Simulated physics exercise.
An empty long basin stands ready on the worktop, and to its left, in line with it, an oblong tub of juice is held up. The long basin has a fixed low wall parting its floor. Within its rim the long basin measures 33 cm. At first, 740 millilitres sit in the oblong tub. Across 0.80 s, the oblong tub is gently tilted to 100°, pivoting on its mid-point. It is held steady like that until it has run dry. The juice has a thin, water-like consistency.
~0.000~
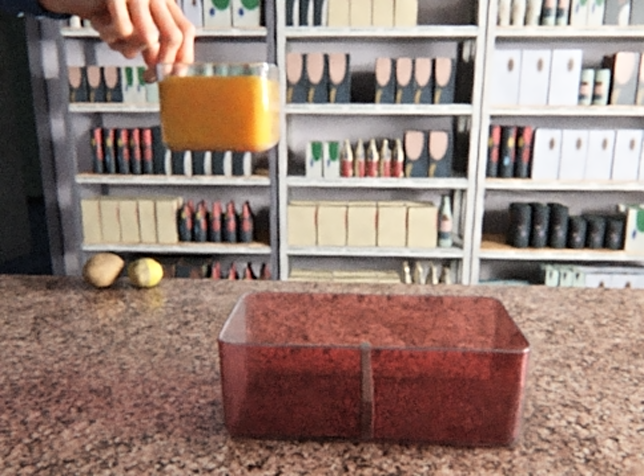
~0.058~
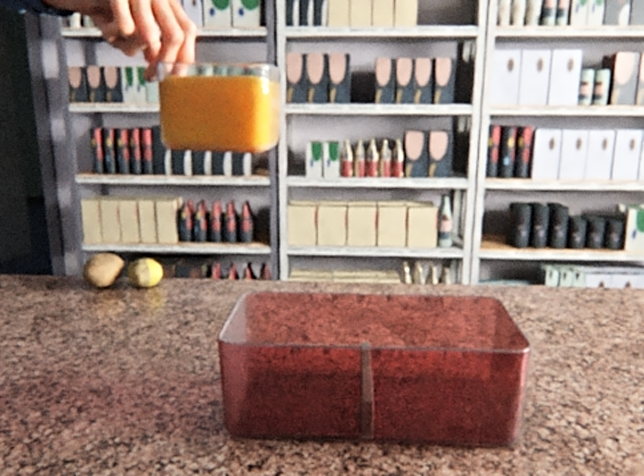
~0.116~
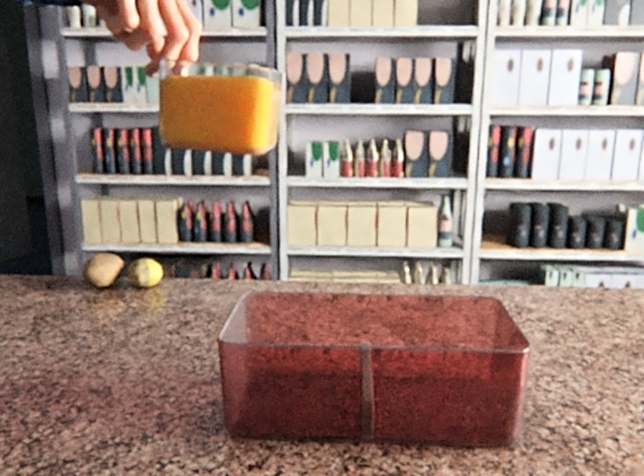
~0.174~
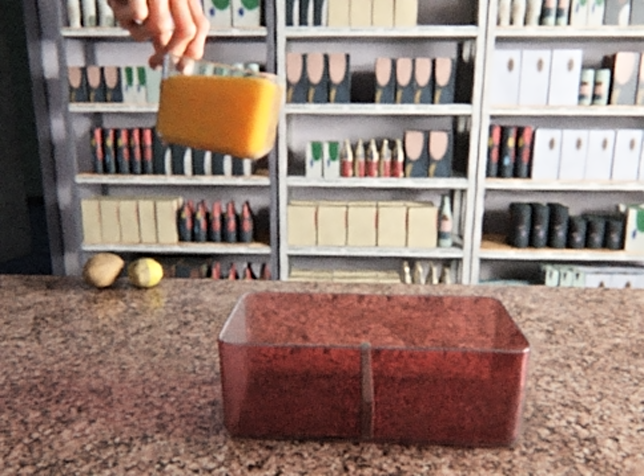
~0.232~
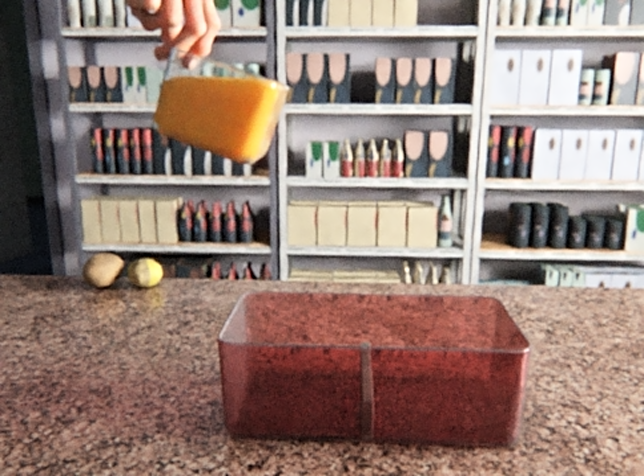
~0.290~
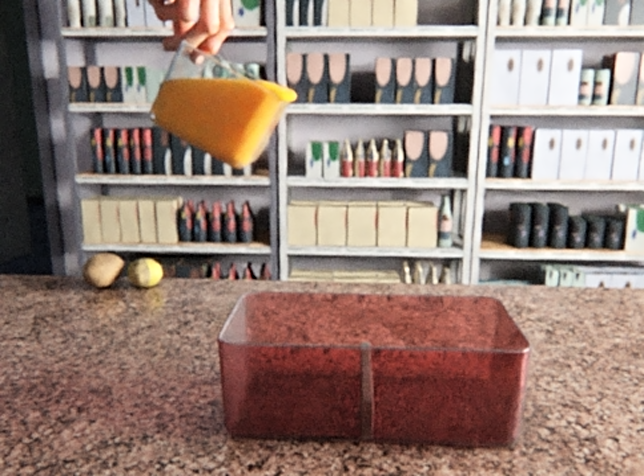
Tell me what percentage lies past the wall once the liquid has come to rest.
Some 53 per cent.
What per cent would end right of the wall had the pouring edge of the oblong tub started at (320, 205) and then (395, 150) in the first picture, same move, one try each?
It comes to 65 per cent, and then 95 per cent.
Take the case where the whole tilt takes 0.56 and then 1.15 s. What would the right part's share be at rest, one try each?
About 40 %, then about 55 %.
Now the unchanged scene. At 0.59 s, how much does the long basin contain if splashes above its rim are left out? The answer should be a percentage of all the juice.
Near 10 in a hundred.
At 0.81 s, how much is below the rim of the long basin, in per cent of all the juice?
Some 68 percent of the total.
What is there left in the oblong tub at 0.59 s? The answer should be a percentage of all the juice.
Remaining: Near 44 % of the total.
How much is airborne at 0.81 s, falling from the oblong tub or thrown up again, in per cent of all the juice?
Near 20 per cent, I'd say.
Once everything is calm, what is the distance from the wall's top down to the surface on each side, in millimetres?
The left comes to roughly 32 mm and the right to roughly 28 mm.
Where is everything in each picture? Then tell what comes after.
The first picture shows tilt 0°; pouring edge (274, 68); surface from (173, 80) to (273, 80); the long basin's rim runs from (231, 316) to (514, 323); the wall's top is at (367, 370).
The second picture shows tilt 1°; pouring edge (274, 70); surface from (174, 79) to (273, 80).
The third picture shows tilt 5°; pouring edge (277, 73); surface from (175, 78) to (275, 82).
The fourth picture shows tilt 11°; pouring edge (280, 80); surface from (177, 79) to (278, 83).
The fifth picture shows tilt 19°; pouring edge (283, 89); surface from (179, 82) to (283, 84).
The sixth picture shows tilt 29°; pouring edge (285, 100); surface from (176, 88) to (286, 94); 3 per cent is over the edge.
Then, 0.59 s in, the tilt is 84° and 45 per cent is still to pour, 5 is left of the wall and 5 right of it.
Then, 0.81 s in, the tilt is 100° and 12 per cent is still to pour, 17 is left of the wall and 50 right of it.
Then, 1.05 s in, the tilt is 100° and 2 per cent is still to pour, 37 is left of the wall and 53 right of it.
Then, 1.30 s in, the tilt is 100° and 0 per cent is still to pour, 43 is left of the wall and 53 right of it.
Finally, 44 per cent lies left of the wall, 53 right of it and 2 outside.
